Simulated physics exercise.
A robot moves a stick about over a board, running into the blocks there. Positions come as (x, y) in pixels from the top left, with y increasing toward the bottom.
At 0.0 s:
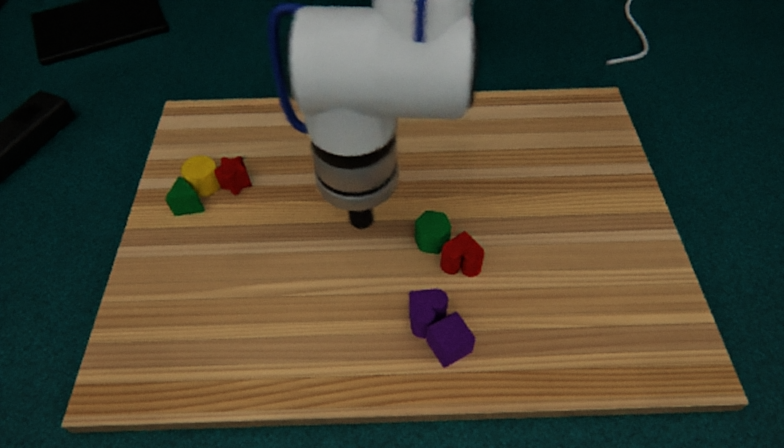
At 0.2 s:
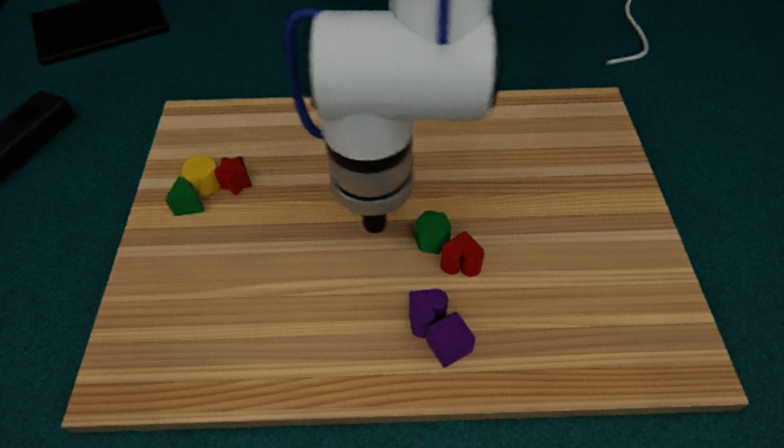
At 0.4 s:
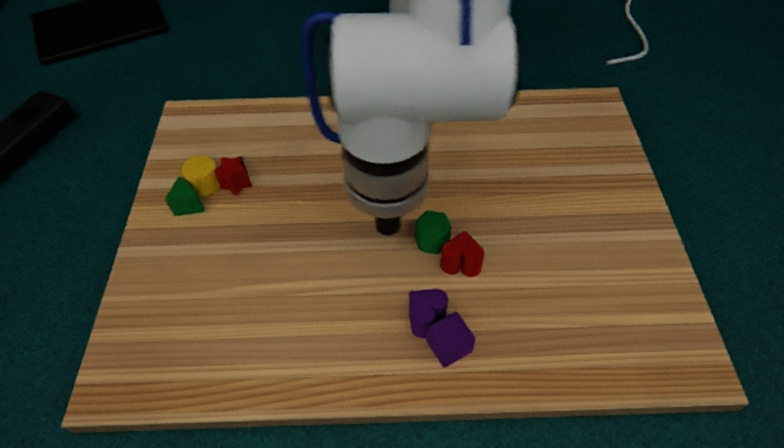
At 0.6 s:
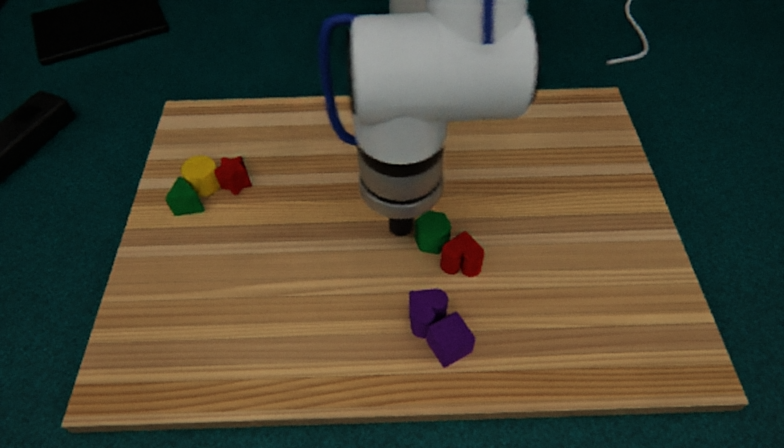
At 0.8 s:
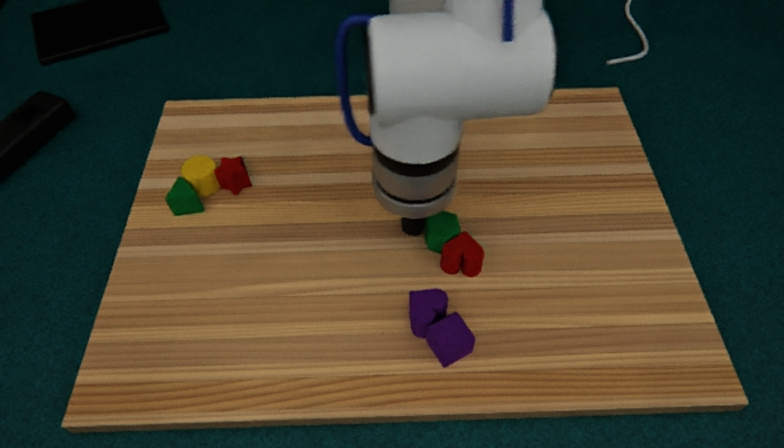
The video shows a white robot arm with a dark stick tip moving steadily right over a wooden board of colored blocks, then nudging the green hexagon slightly right beside the red heart-shaped block while the other blocks stay still.
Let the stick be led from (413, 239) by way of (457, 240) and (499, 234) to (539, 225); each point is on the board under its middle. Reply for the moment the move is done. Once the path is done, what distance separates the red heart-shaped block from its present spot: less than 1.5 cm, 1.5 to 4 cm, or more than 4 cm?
The block winds up within 1.5 cm of where it is now.
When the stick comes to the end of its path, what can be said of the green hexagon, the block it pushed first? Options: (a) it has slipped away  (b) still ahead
The one that fits is b, still ahead.
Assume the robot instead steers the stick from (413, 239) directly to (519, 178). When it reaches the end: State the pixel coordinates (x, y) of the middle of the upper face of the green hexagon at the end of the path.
It will end up at (474, 217).
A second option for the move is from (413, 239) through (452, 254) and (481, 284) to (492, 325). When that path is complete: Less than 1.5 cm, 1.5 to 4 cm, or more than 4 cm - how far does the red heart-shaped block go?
Shift of over 4 cm.
The first path, step by step. One third of the way, stick at (460, 228); green hexagon at (489, 221); red heart-shaped block at (474, 251), turned 30° clockwise.
Two thirds of the way, stick at (503, 221); green hexagon at (533, 215); red heart-shaped block at (474, 251), turned 30° clockwise.
At the end, stick at (543, 213); green hexagon at (574, 208), turned 15° clockwise; red heart-shaped block at (474, 251), turned 30° clockwise.
